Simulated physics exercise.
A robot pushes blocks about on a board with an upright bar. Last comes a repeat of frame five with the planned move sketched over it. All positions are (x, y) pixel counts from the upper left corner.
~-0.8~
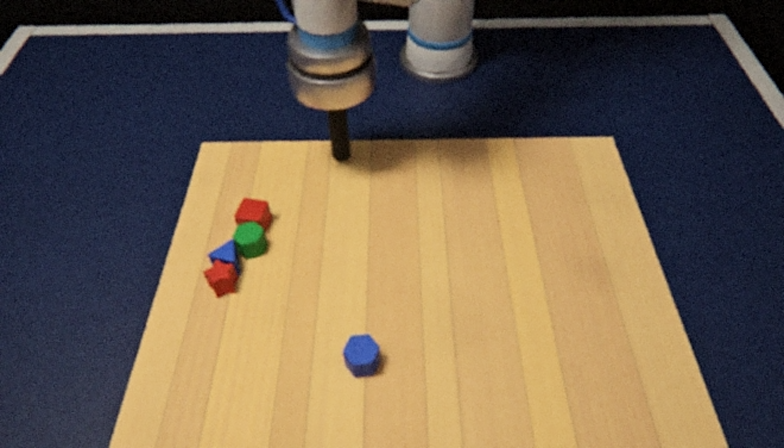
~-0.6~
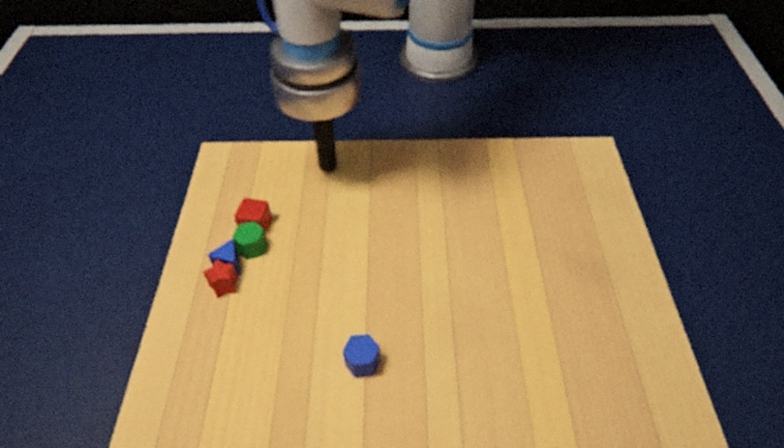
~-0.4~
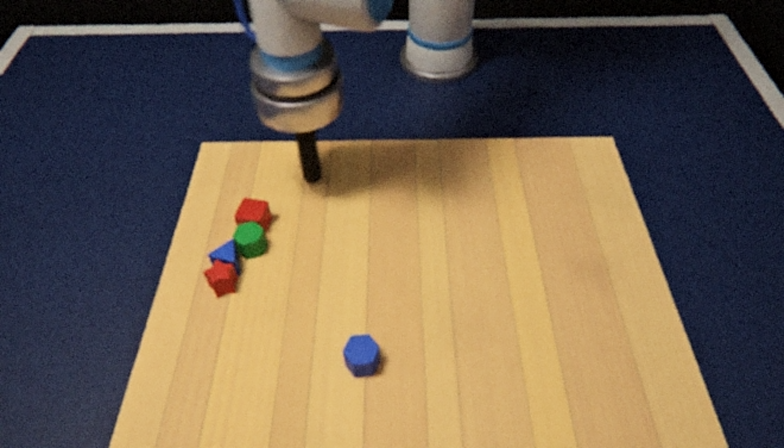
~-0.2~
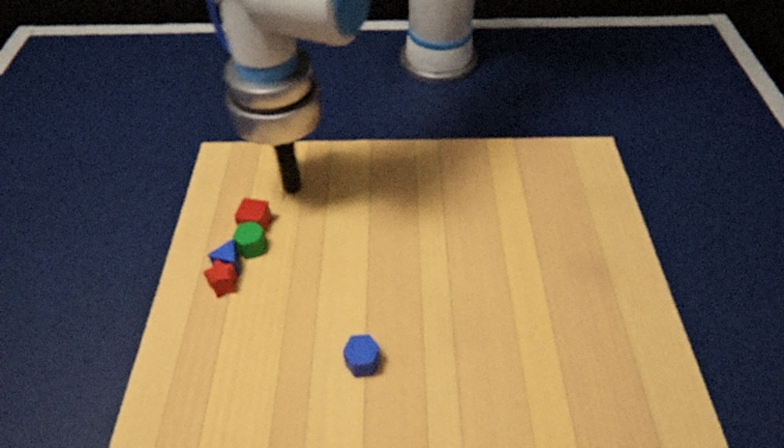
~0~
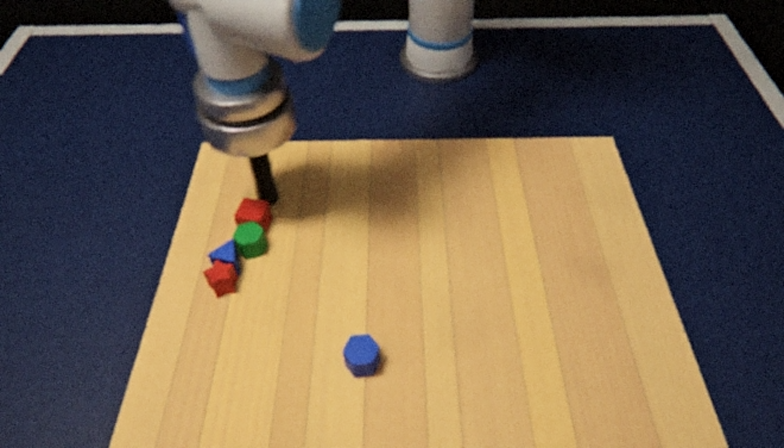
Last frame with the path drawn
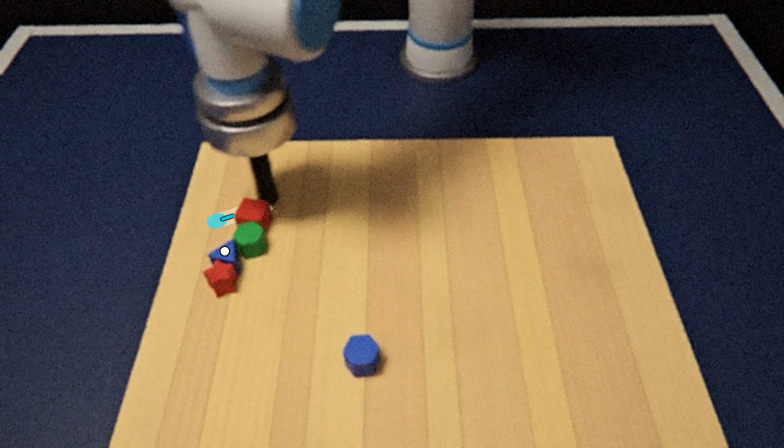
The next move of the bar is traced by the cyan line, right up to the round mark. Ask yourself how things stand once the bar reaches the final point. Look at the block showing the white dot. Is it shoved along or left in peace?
That block is not shifted.
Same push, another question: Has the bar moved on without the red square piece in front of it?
Yes, it checks out.
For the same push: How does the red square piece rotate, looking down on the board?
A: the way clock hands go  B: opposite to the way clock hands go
B (opposite to the way clock hands go)
Drawn move, from (270, 203) directly to (217, 221); the dot is on the blue triangular piece.
Halfway along, bar (242, 208); red square piece (243, 213), turned 35° anticlockwise.
At the end, bar (215, 216); blue triangular piece still; red square piece (241, 214), turned 40° anticlockwise.
